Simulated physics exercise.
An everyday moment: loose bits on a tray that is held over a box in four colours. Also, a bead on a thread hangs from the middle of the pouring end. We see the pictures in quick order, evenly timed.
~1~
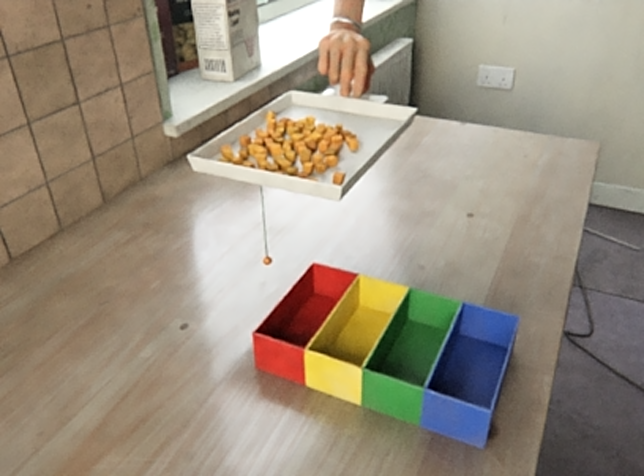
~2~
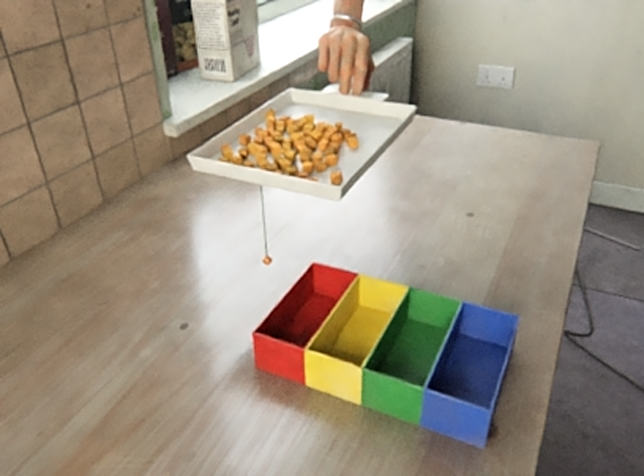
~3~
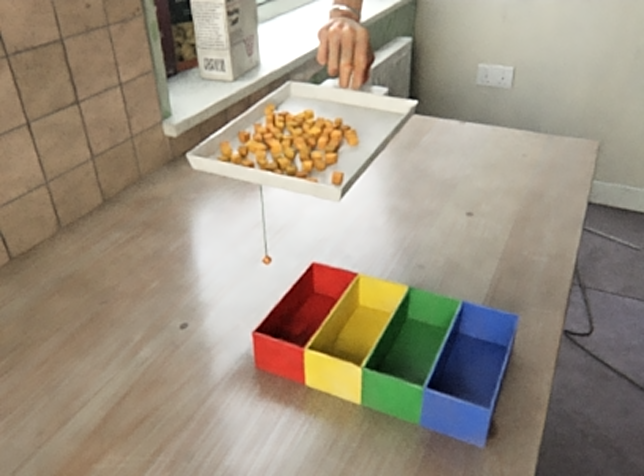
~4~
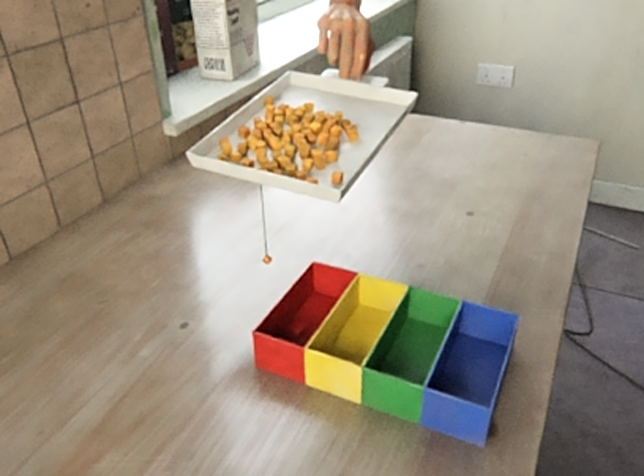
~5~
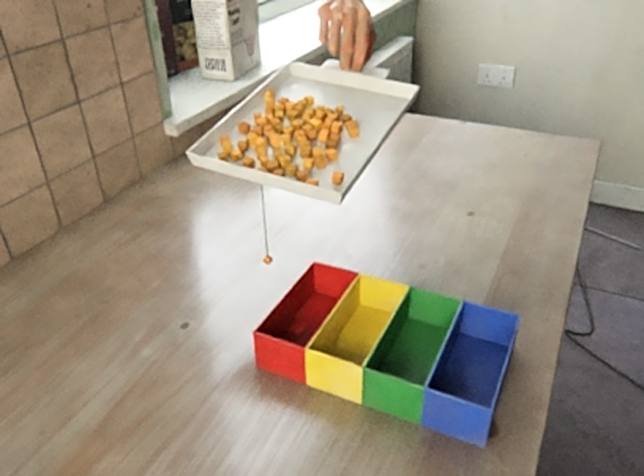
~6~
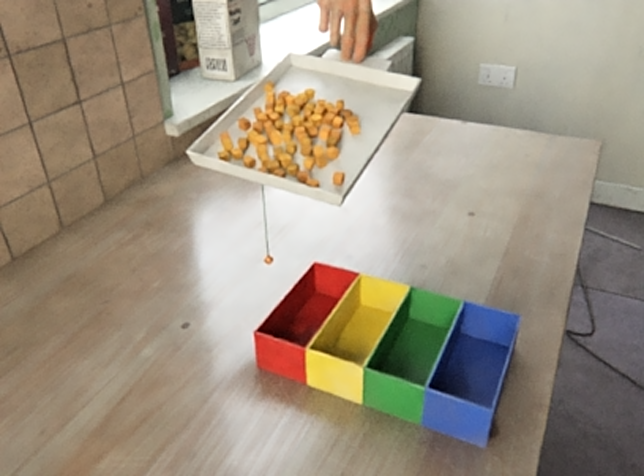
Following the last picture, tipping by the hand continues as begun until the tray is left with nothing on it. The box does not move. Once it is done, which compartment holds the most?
The red compartment holds the most.
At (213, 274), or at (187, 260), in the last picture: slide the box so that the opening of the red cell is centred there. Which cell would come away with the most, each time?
First try: That green cell. Second try: The blue one.
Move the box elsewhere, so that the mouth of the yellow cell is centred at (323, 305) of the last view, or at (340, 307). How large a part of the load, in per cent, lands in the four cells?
In order: 80 percent, then 70 percent.
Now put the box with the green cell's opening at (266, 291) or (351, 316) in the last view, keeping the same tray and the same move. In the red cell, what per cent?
In order, 0 % and 20 %.
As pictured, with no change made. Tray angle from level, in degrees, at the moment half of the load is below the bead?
It is at around 110 degrees by then.
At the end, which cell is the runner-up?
The cell in yellow.
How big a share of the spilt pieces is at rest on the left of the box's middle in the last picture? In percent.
It comes to about 100 percent.
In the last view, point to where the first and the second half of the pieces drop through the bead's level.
(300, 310) first, (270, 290) later.
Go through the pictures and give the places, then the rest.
In the first frame, corners of the pouring end at (192, 155) and (339, 185), level; middle of the load at (289, 144), croutons; bead on its thread at (267, 261); red cell at (279, 355); yellow cell at (333, 374); green cell at (391, 393); blue cell at (455, 415).
In the second frame, corners of the pouring end at (192, 155) and (339, 185), level; middle of the load at (289, 143).
In the third frame, corners of the pouring end at (191, 154) and (338, 186), tipped barely, lowest at the right corner; middle of the load at (288, 140).
In the fourth frame, corners of the pouring end at (191, 152) and (338, 188), tipped a little, lowest at the right corner; middle of the load at (288, 136).
In the fifth frame, corners of the pouring end at (191, 151) and (339, 191), tipped a little, lowest at the right corner; middle of the load at (289, 132).
In the sixth frame, corners of the pouring end at (191, 150) and (340, 193), tipped a little, lowest at the right corner; middle of the load at (289, 129); red cell at (281, 354); yellow cell at (334, 373); green cell at (393, 392); blue cell at (456, 414).
Soon after the last picture, tray tipped steeply; all on the tray.
A little later, tray tipped right over; all on the tray.
Later still, tray tipped past a quarter turn; about half in the red cell; about a quarter in the yellow cell; about a third falling or outside the box.
By the end, tray tipped past a quarter turn; about half in the red cell; about a quarter in the yellow cell; none in the blue cell; none in the green cell; about a third outside the box.
